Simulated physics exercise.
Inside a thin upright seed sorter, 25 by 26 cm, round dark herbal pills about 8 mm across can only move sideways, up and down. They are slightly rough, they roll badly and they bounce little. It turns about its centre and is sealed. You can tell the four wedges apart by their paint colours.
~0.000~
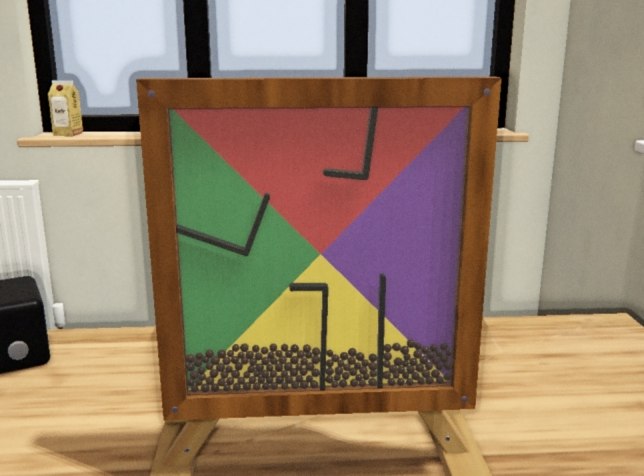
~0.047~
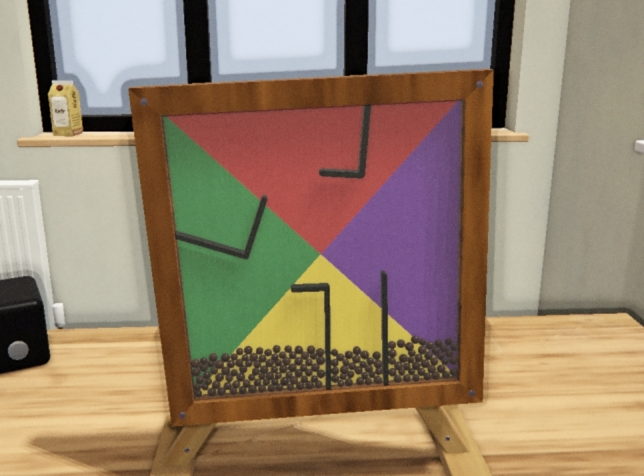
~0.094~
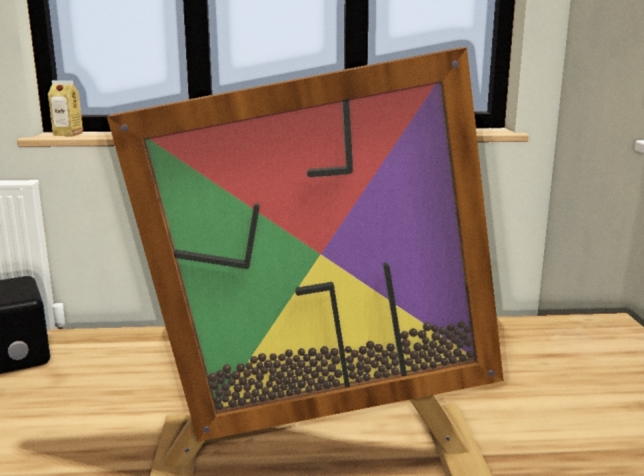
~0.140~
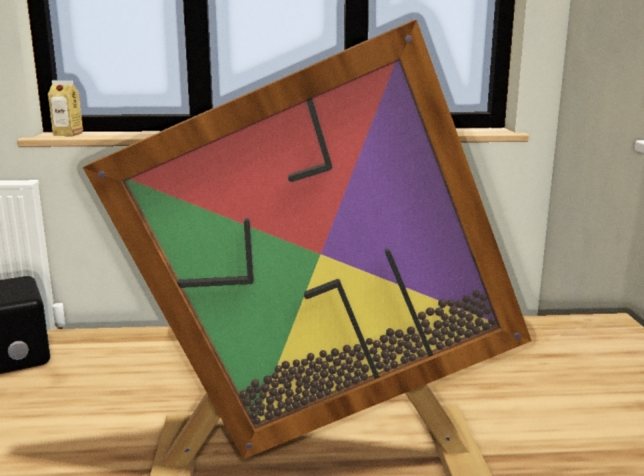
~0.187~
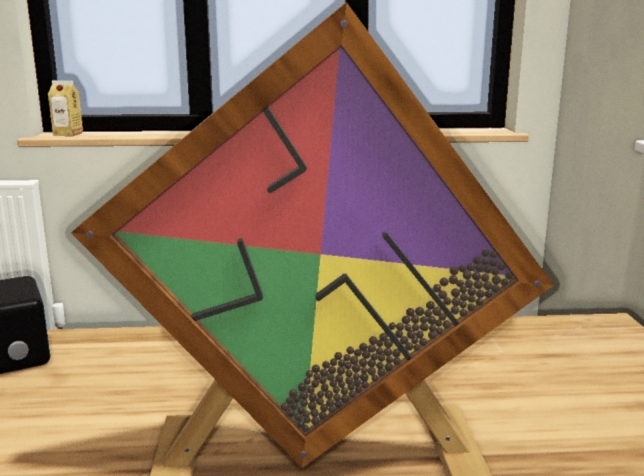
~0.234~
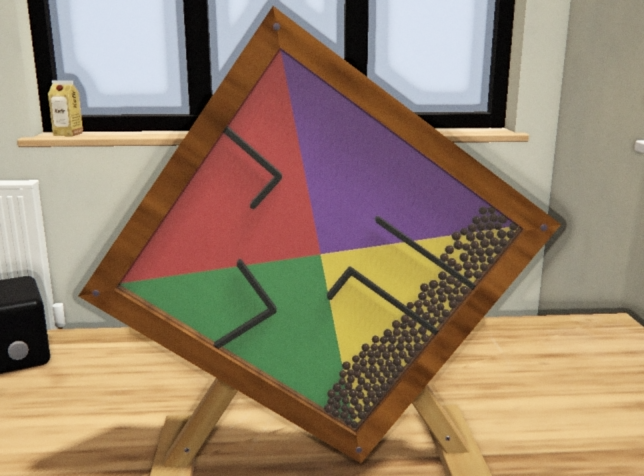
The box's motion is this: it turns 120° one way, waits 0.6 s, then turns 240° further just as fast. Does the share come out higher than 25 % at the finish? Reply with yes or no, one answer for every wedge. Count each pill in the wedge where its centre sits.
Red - no, purple - no, green - no, yellow - yes.
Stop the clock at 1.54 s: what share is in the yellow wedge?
Share: About 5 percent.
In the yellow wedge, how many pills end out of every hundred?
Something like 80 per cent finishes there.
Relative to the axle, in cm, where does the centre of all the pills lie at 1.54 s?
Roughly 6 cm to the right and 5 cm up.
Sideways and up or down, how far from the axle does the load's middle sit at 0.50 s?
It sits around 8 cm to the right and around 2 cm up.
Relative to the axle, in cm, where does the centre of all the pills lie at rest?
The middle sits around 3 cm left of it and 9 cm below it.
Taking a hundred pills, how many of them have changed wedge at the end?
About 30 percent.
After 0.50 s, it stands 120° anticlockwise; the pills' middle is 8 cm right of and 2 cm above the centre; purple 20 %, green 30 %, yellow 50 %.
After 1.54 s, it has come round 240° anticlockwise; the pills' middle is 6 cm right of and 5 cm above the centre; red 35 %, purple 5 %, green 60 %, yellow 5 %.
After 1.98 s, it has come round 360° anticlockwise; the pills' middle is 1 cm left of and 5 cm below the centre; red 20 %, purple 10 %, green 10 %, yellow 65 %.
At rest by 2.8 s, it has come round 360° anticlockwise; red 5 %, purple 0 %, green 10 %, yellow 80 %.
